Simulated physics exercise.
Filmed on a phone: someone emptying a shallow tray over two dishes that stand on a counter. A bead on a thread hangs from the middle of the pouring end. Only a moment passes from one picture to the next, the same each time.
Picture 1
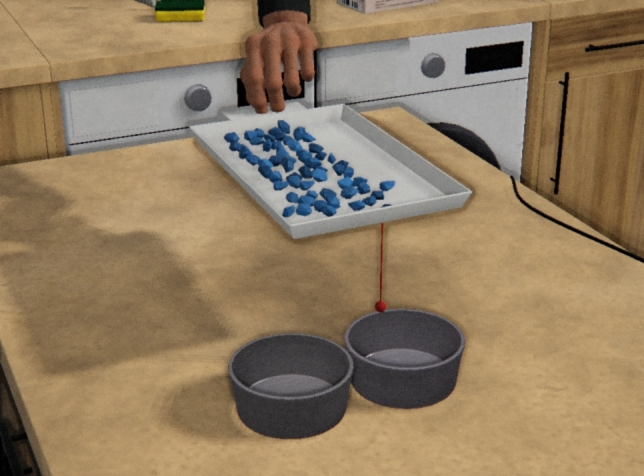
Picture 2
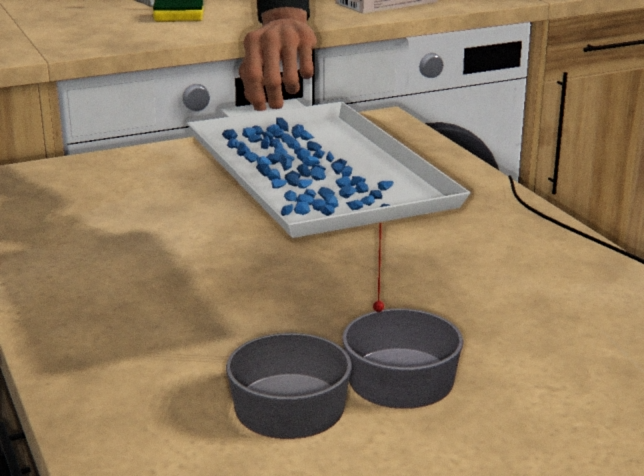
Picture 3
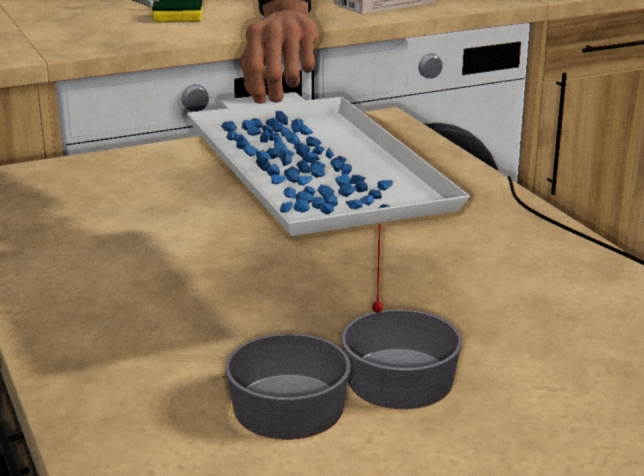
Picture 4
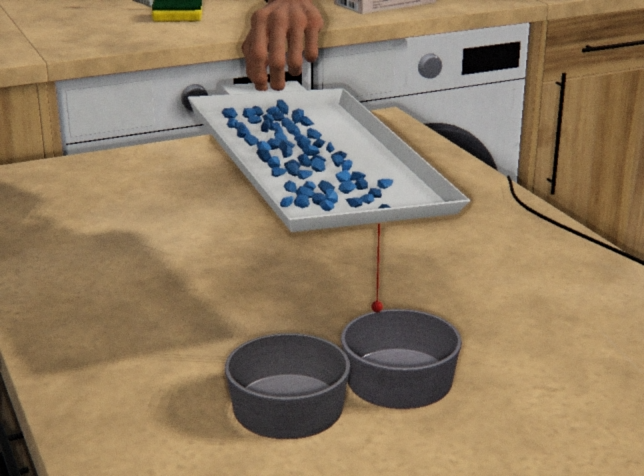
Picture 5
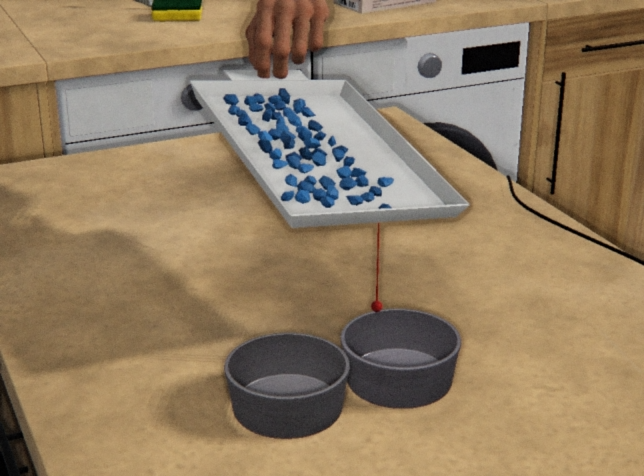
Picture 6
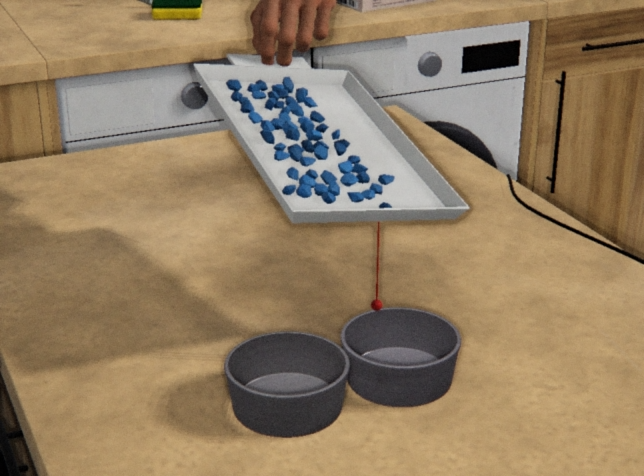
A hand held a shallow white tray of blue stones above two dark round dishes on a counter and slowly raised its back end, tilting it a little toward the front, while the stones barely shifted.
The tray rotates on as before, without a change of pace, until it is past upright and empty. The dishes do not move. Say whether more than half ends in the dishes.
In the dishes lies under half of it.
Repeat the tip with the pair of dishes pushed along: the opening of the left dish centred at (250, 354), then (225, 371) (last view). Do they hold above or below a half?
One: Not half. Two: Not half.
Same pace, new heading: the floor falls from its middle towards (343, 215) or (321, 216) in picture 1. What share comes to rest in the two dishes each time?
The first gives 90 %, the second 100 %.
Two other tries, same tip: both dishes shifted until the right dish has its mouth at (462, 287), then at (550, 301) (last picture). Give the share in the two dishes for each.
Near 80 % and 60 %.
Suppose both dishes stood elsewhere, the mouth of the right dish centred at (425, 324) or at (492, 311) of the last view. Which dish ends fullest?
The first try: The right-hand dish. The second: The right one.
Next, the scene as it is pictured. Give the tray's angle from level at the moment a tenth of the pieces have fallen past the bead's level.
Near 65 degrees.
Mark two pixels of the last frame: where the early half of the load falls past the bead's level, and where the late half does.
At about (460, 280), then at (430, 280).
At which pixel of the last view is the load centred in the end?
Roughly at (466, 344).
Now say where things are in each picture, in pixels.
Corners of the pouring end at (295, 221) and (462, 190), level; middle of the load at (288, 167), aquarium stones; left dish at (315, 413); right dish at (432, 383); bead on its thread at (380, 307), in the first picture.
Corners of the pouring end at (293, 220) and (460, 191), level; middle of the load at (286, 165), in the second picture.
Corners of the pouring end at (293, 219) and (460, 194), tipped barely, lowest at the right corner; middle of the load at (285, 160), in the third picture.
Corners of the pouring end at (294, 215) and (460, 198), tipped a little, lowest at the right corner; middle of the load at (286, 152), in the fourth picture.
Corners of the pouring end at (295, 211) and (460, 201), tipped a little, lowest at the right corner; middle of the load at (288, 144), in the fifth picture.
Corners of the pouring end at (297, 207) and (460, 204), tipped clearly, lowest at the right corner; middle of the load at (293, 135); left dish at (311, 411); right dish at (428, 382), in the sixth picture.
Soon after the last picture, tray tipped steeply; most on the tray; a stray few outside both; about a quarter in the air.
A little later, tray tipped right over; a small part on the tray; a small part in the right dish; most outside both; a small part in the air.
Later still, tray tipped past a quarter turn; a small part in the right dish; nearly all outside both.
At rest, tray tipped past a quarter turn; none in the left dish; a small part in the right dish; nearly all outside both.
